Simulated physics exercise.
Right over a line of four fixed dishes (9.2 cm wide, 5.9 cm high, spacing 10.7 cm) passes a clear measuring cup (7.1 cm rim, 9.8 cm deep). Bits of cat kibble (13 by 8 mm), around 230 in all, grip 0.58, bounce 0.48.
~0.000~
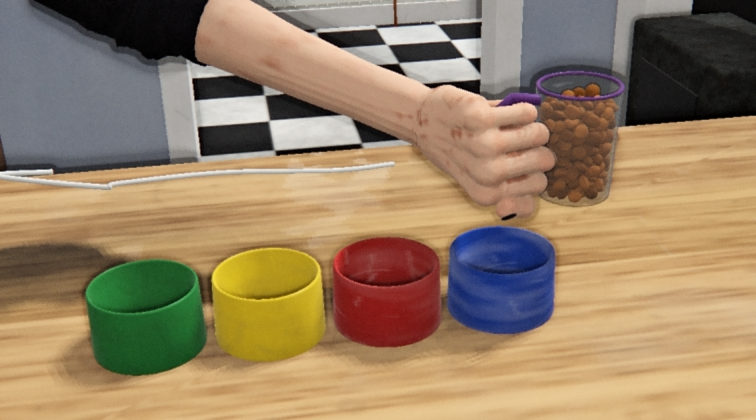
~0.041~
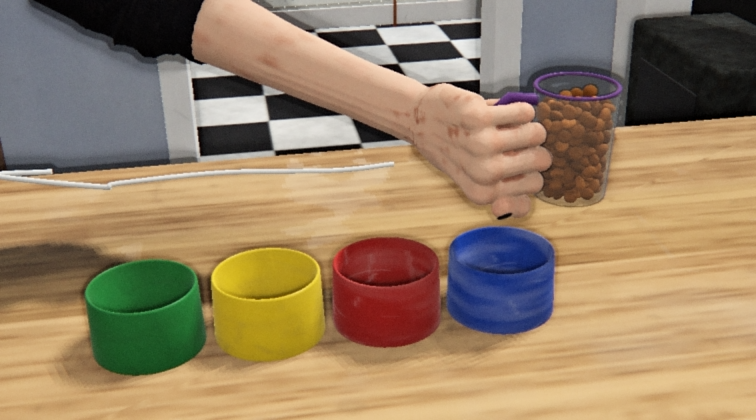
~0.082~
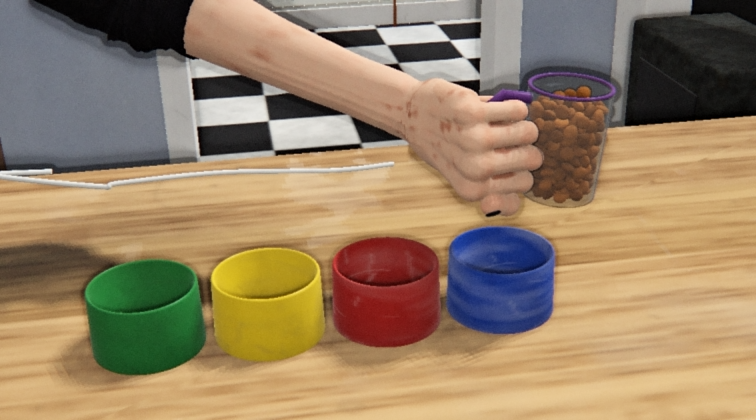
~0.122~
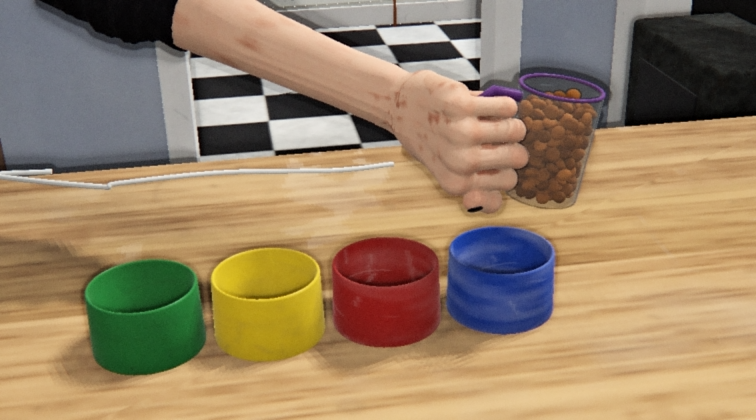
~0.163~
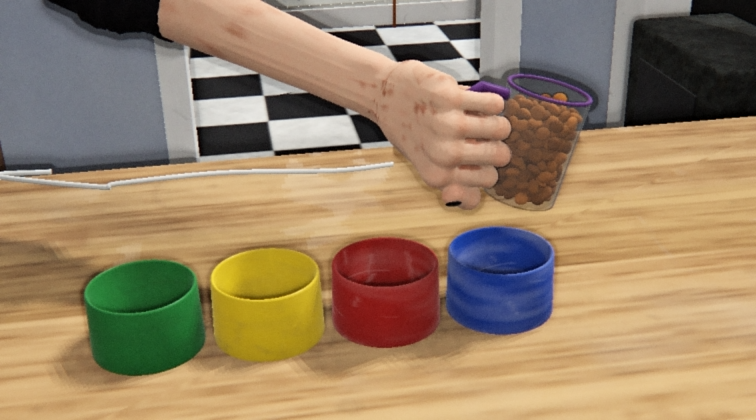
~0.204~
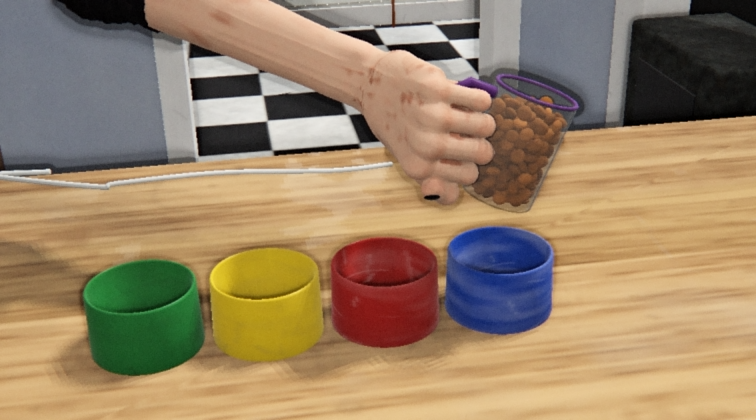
On a wooden table, green, yellow, red and blue dishes sit in a row while a hand grips a clear, purple-rimmed measuring cup of brown kibble behind the blue one. The cup starts upright, barely moving, then the hand draws it left, gradually leaning its rim to the right.
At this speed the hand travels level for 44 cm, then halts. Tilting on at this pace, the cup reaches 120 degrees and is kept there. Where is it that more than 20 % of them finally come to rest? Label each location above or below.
Labels - red: Below, blue: Below, green: Above, yellow: Above, counter: Below.
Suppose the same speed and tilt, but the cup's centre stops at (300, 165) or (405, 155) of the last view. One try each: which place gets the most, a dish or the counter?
The largest share ends at red first and at blue second.
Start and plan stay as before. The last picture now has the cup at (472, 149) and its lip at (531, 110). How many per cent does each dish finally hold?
In the end red holds 0, blue holds 0, green holds 100, yellow holds 0.
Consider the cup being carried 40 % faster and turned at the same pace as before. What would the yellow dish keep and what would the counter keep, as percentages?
Shares: Yellow 0, counter 0.
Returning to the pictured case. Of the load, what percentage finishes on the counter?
The answer is roughly 10 per cent.
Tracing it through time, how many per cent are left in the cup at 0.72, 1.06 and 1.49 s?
In order, near 100 %, 60 % and 10 %.
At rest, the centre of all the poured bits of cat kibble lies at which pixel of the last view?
Near (188, 326).
Then, at 0.72 s, tilt 88 degrees; cup holds 100 %.
After 1.06 s, tilt 120 degrees; cup holds 60 %, red 5 %, yellow 30 %.
Then, at 1.49 s, tilt 120 degrees; cup holds 10 %, red 5 %, green 40 %, yellow 35 %.
In the end, at 2.2 s, red 5 %, blue 0 %, green 50 %, yellow 35 %, counter 10 %.
